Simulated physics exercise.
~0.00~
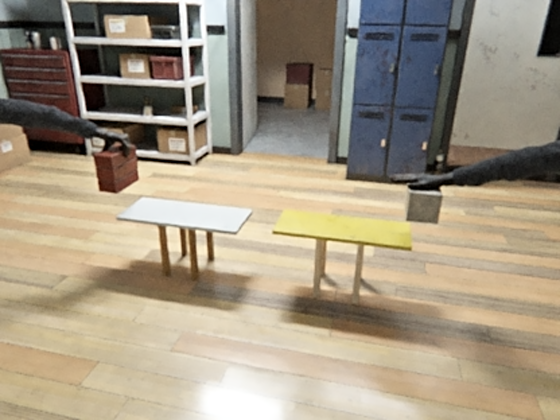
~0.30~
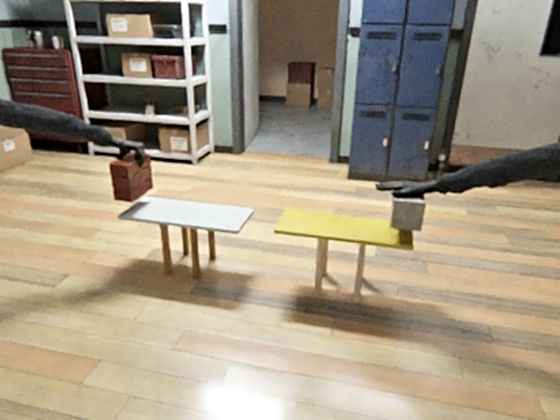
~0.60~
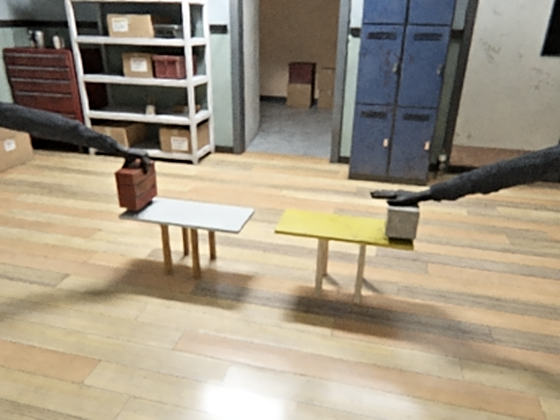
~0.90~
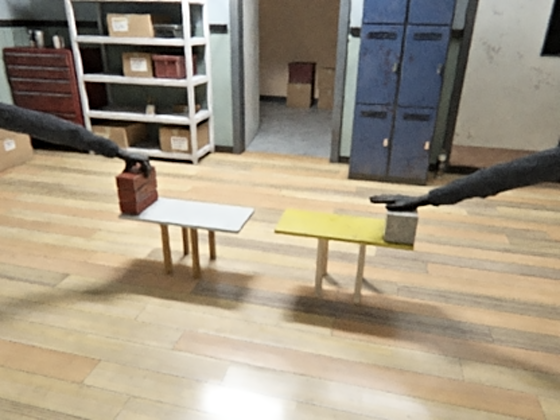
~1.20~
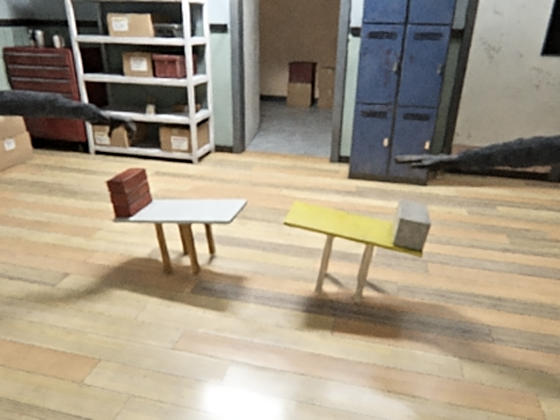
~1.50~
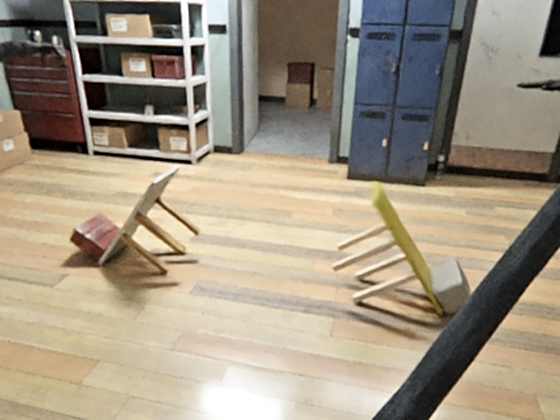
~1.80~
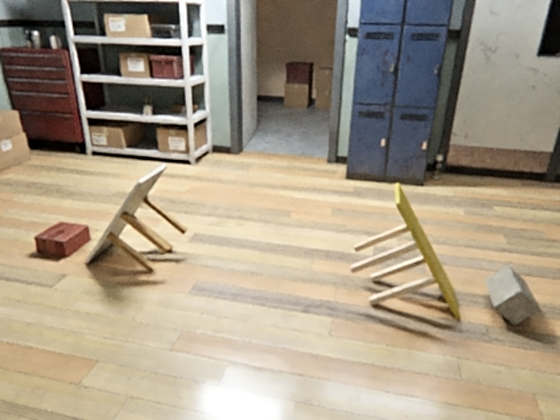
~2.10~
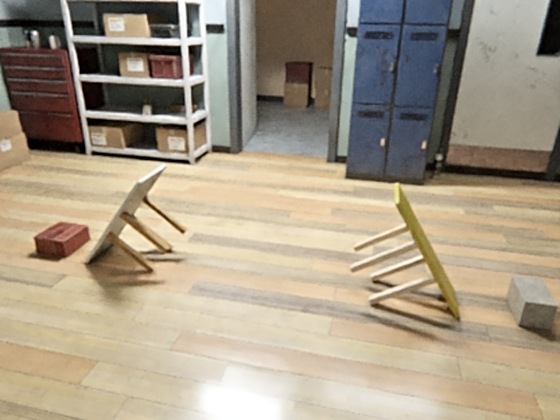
To begin with, two dark arms hold loads above two small tables on a wooden floor, red bricks by the white table and a grey block by the yellow one. The hands lower the bricks onto the white table's left end and the block onto the yellow table's right end. Then both hands let go and draw back, and each table starts to tilt toward its load. Both tables tip over outward, and the loads drop to the floor. Finally, the tables rest steeply tilted with their legs pointing inward, the bricks lying to the left and the block to the right.
